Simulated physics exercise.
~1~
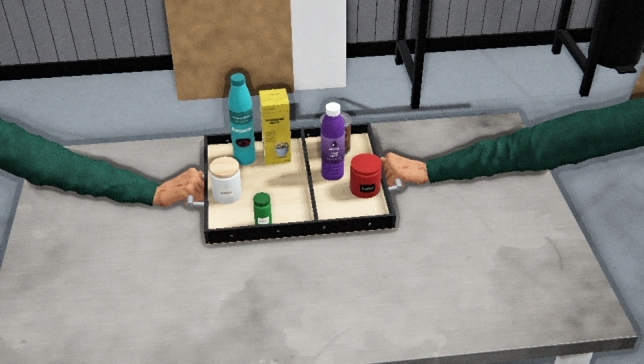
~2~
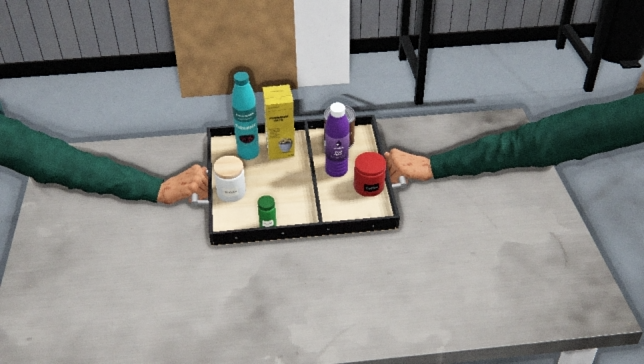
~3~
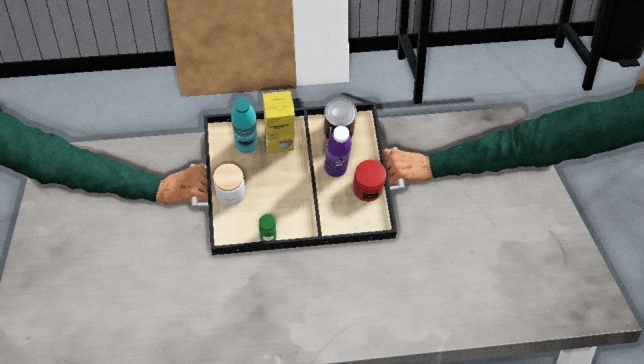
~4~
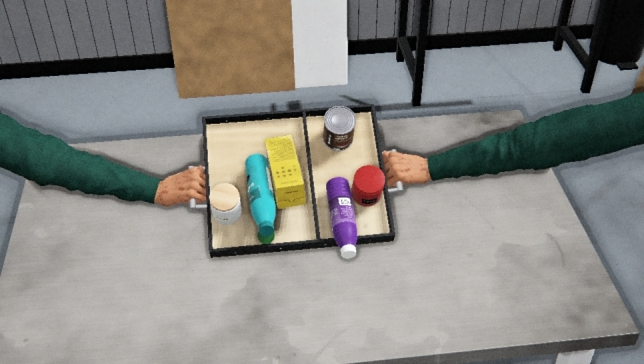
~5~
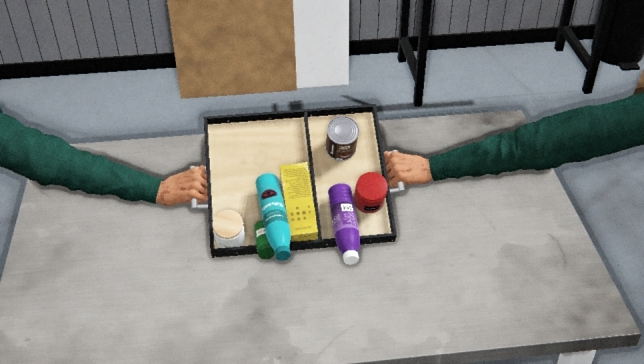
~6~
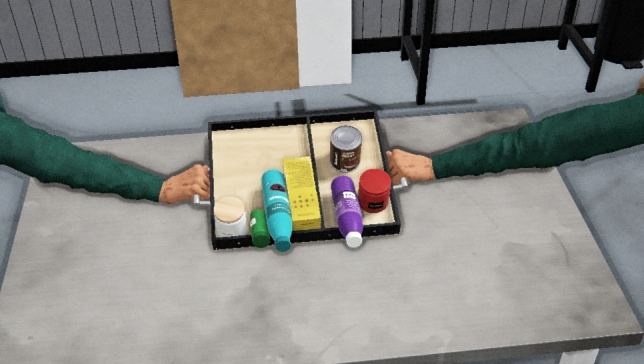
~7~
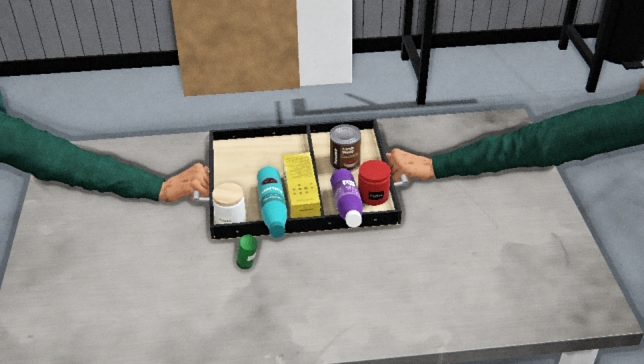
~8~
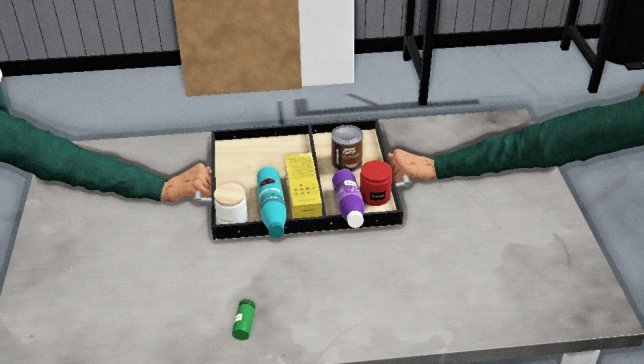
To begin with, two hands in green sleeves hold a black-rimmed, divided tray above a grey table, with bottles, jars, a yellow carton, a tin and a small green shaker standing in it. The near edge dips, and the contents begin to lean. The turquoise bottle, purple bottle and yellow carton topple towards the near rim, while the white jar slides forward and the shaker tips over. As the hands level the tray, the green shaker drops over the near rim. It ends lying on the table in front, with both bottles and the carton still toppled inside and the white jar, red jar and brown tin upright.
